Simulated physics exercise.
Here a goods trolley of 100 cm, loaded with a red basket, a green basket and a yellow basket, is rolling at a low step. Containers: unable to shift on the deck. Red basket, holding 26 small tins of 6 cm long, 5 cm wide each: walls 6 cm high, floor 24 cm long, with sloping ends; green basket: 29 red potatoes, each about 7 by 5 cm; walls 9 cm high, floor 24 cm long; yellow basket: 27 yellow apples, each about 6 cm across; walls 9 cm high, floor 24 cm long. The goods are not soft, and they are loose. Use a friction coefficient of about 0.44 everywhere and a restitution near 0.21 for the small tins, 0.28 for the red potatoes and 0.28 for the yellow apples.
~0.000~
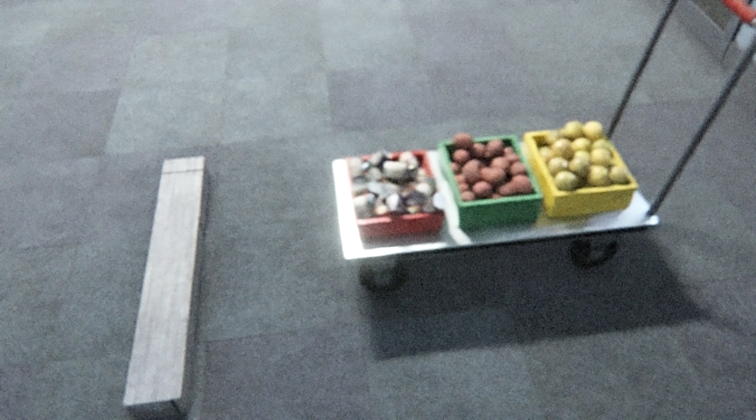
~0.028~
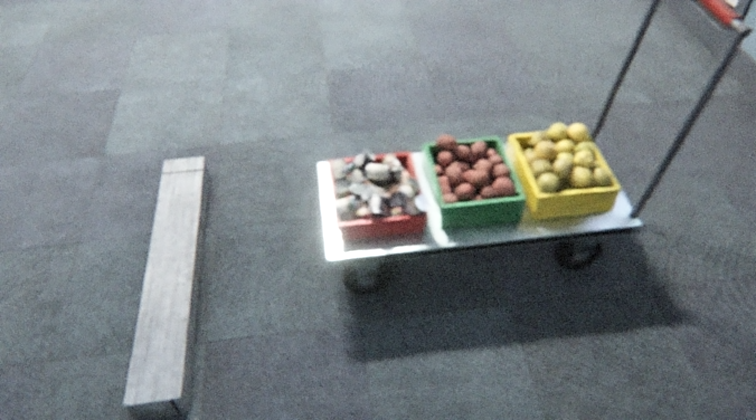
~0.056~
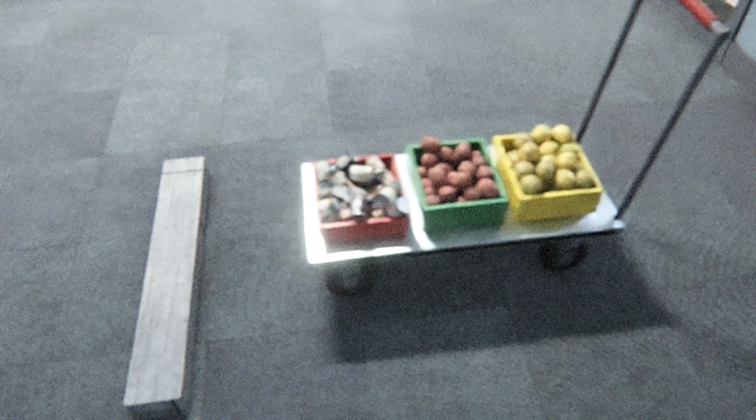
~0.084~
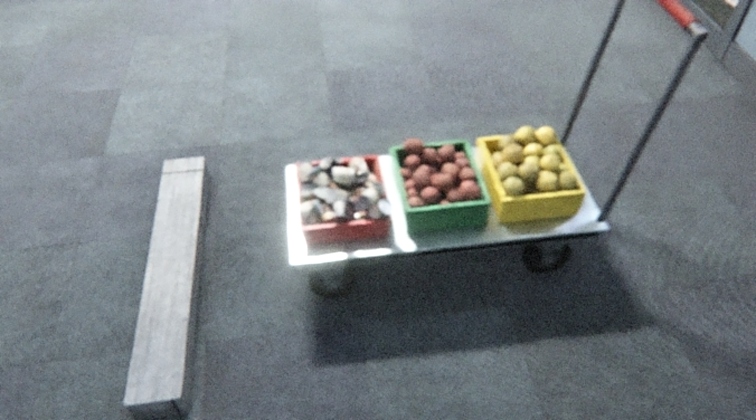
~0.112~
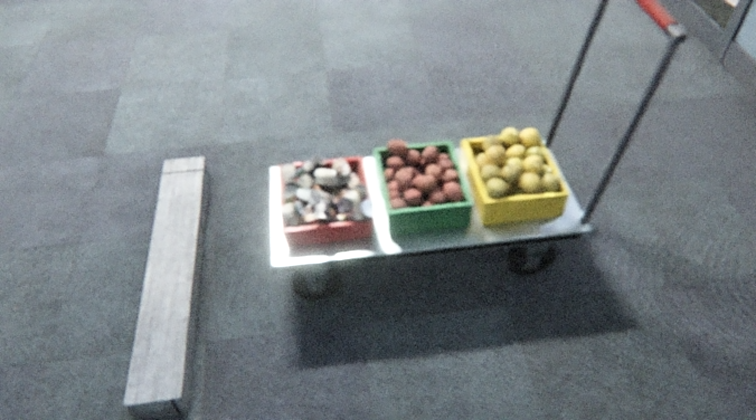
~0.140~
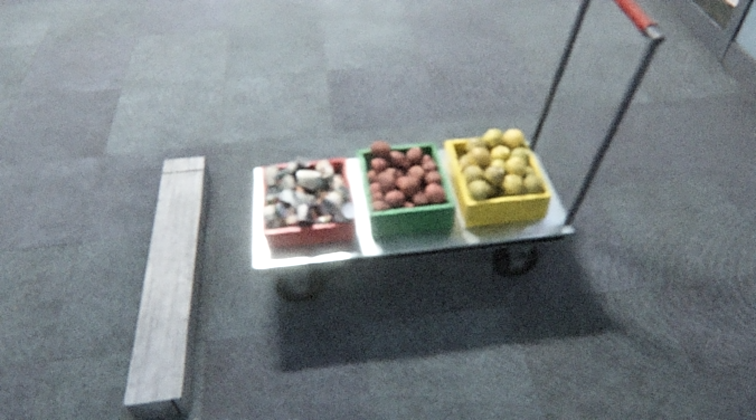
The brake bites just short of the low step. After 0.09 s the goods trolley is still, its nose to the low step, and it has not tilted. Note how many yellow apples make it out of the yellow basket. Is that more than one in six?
No.
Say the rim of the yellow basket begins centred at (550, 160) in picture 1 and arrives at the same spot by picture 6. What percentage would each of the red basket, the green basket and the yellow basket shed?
In that case red basket 0, green basket 0, yellow basket 0 per cent.
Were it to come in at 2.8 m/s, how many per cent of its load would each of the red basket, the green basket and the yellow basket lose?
Then the red basket sheds 30 per cent of its load, the green basket 10 per cent, and the yellow basket 30 per cent.
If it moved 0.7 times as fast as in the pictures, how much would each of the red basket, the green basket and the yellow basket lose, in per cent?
Red basket 10, green basket 0, yellow basket 0 per cent.
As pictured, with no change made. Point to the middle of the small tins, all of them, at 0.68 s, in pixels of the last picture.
Somewhere around pixel (209, 214).
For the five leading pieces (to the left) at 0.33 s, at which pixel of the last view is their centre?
Centre: About (185, 212) px.
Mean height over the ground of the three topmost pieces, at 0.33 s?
Around 42 centimetres.
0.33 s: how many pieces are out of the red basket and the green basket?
Roughly - red basket: 0; green basket: 1.
After 0.23 s, braking starts.
After 0.33 s, red basket 26 in, 0 out, green basket 28 in, 1 out and yellow basket 27 in, 0 out.
After 0.45 s, red basket 23 in, 3 out, green basket 28 in, 1 out and yellow basket 26 in, 1 out.
After 0.68 s, red basket 23 in, 3 out, green basket 28 in, 1 out and yellow basket 26 in, 1 out.
Outcome (at 1.18 s), red basket 23 in, 3 out, green basket 28 in, 1 out and yellow basket 26 in, 1 out. Asked share, 1 of 27, 4 per cent.
